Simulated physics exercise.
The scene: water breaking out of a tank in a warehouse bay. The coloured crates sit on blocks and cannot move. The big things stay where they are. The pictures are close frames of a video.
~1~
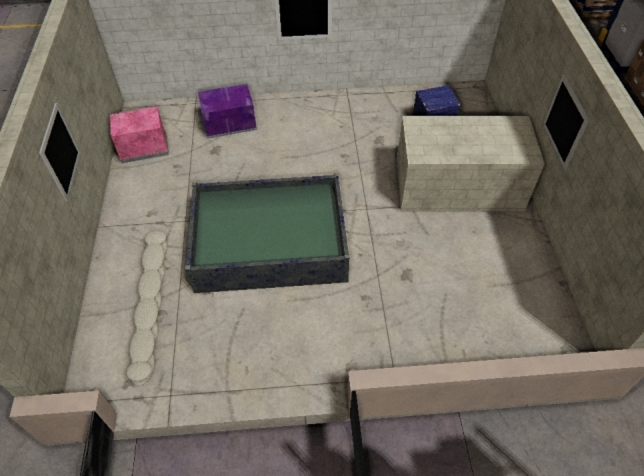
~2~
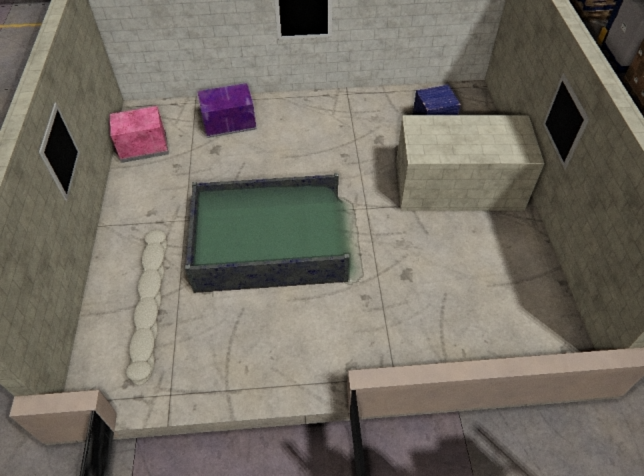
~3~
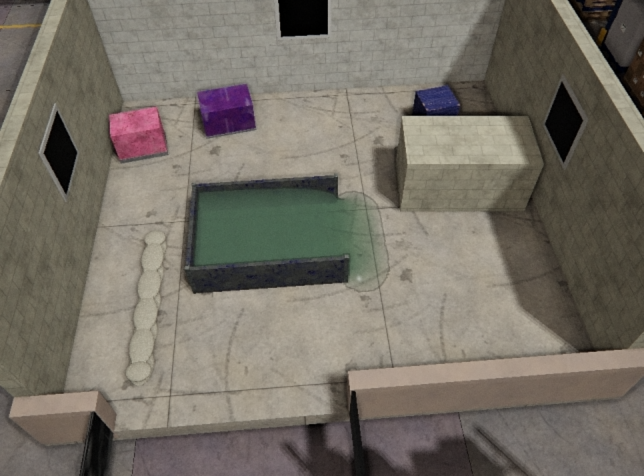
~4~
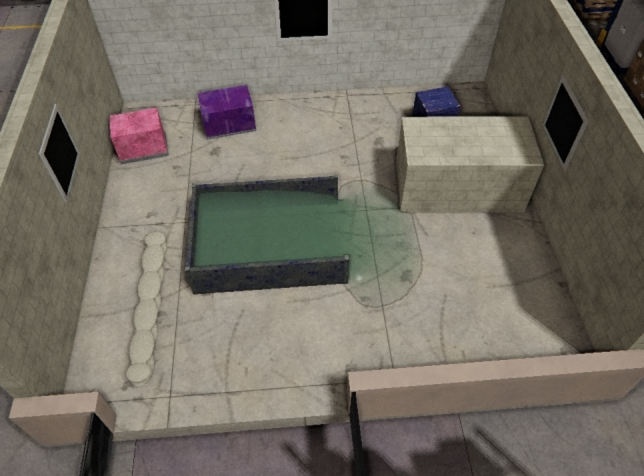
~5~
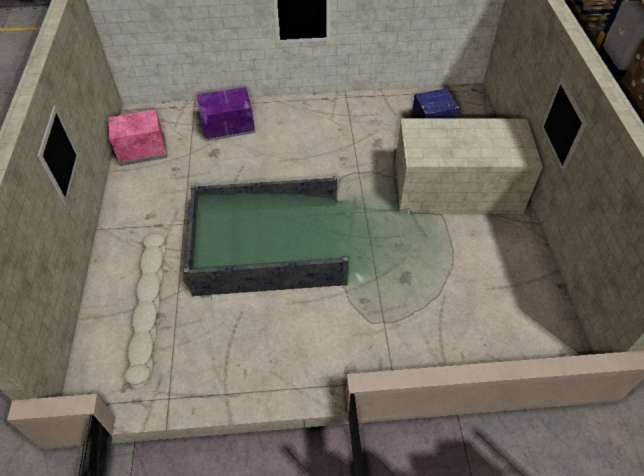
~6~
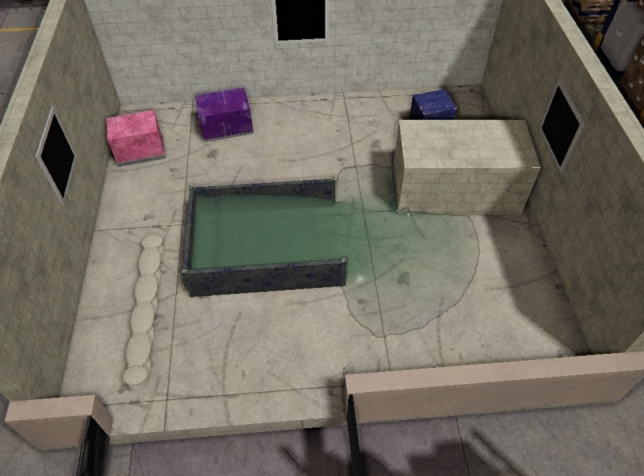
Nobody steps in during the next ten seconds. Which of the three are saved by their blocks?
One by one: The purple crate is soaked; the pink crate keeps dry; the blue crate is soaked.
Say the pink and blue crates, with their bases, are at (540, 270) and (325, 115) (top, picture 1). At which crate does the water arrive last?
That is the purple crate.
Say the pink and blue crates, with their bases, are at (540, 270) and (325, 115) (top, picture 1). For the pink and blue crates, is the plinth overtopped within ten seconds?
Then: The pink crate ends up wet, the blue crate ends up wet.
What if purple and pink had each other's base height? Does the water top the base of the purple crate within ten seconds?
My reading: Purple crate remains dry.
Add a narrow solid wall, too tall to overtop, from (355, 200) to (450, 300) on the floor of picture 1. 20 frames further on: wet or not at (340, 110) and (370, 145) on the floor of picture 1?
In that order: Covered, wet.
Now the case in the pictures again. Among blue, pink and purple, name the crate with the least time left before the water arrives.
I say the blue one.
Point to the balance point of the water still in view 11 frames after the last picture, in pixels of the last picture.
I would point to (385, 244).
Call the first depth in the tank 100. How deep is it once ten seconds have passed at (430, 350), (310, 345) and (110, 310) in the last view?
About 12, 6 and 2 per cent.
A moment on, water covers 20 % of the floor; the purple crate not reached, the pink crate not reached, the blue crate not reached.
Next, water covers 35 % of the floor; the purple crate not reached, the pink crate not reached, the blue crate water round its plinth.
Then, water covers 45 % of the floor; the purple crate not reached, the pink crate not reached, the blue crate water round its plinth.
Later, water covers 65 % of the floor; the purple crate water round its plinth, the pink crate not reached, the blue crate water round its plinth.
In the end, water covers 85 % of the floor; the purple crate was topped, the pink crate stayed above the water, the blue crate was topped.
